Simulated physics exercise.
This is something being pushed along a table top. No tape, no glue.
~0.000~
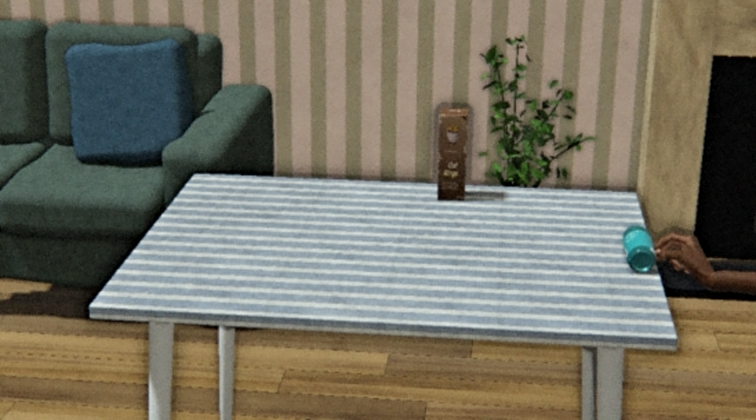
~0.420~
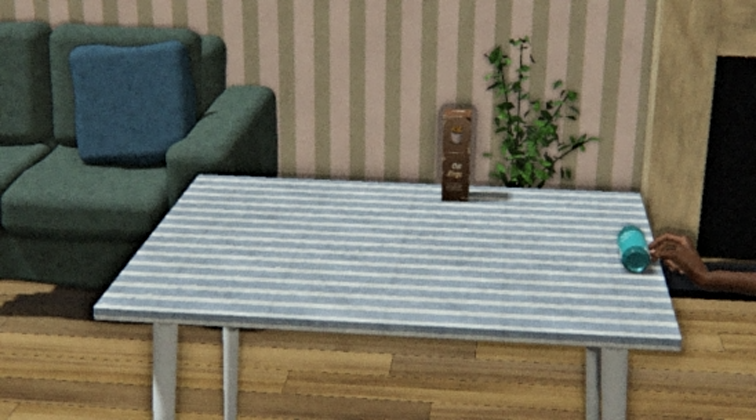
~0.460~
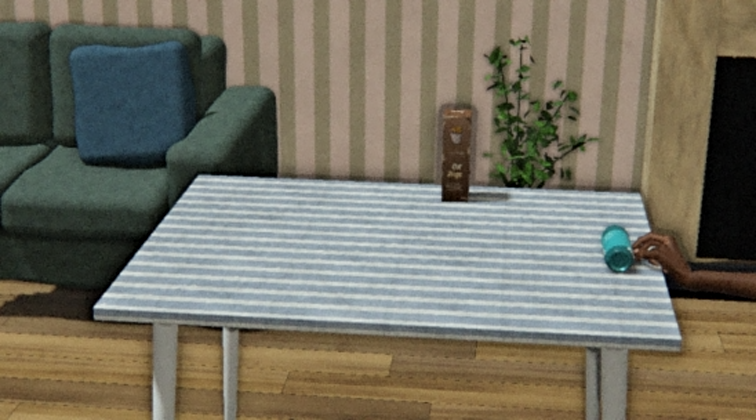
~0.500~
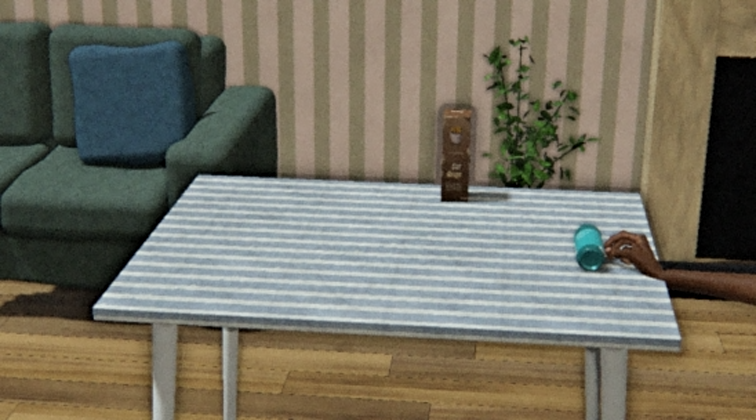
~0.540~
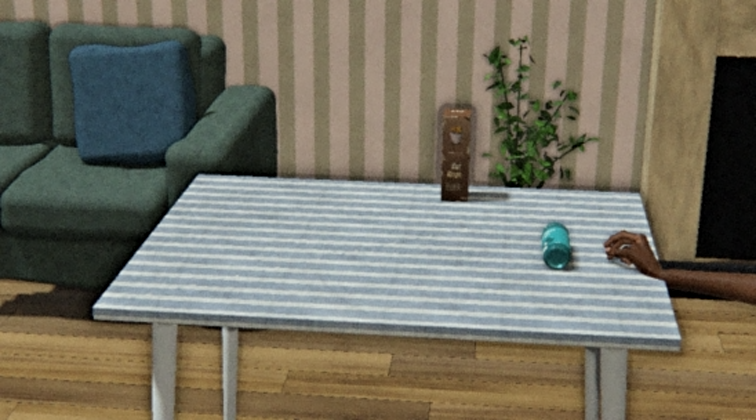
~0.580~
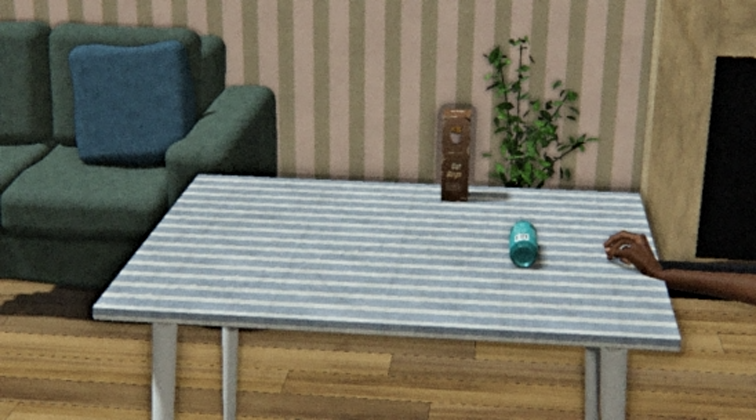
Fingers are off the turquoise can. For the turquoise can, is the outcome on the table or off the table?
The turquoise can falls off the table.
Around 0.98 s, turquoise can displaced well along near (224, 229).
Around 1.38 s, turquoise can now off the table.
Finally (1.7 s), off the table, turquoise can.
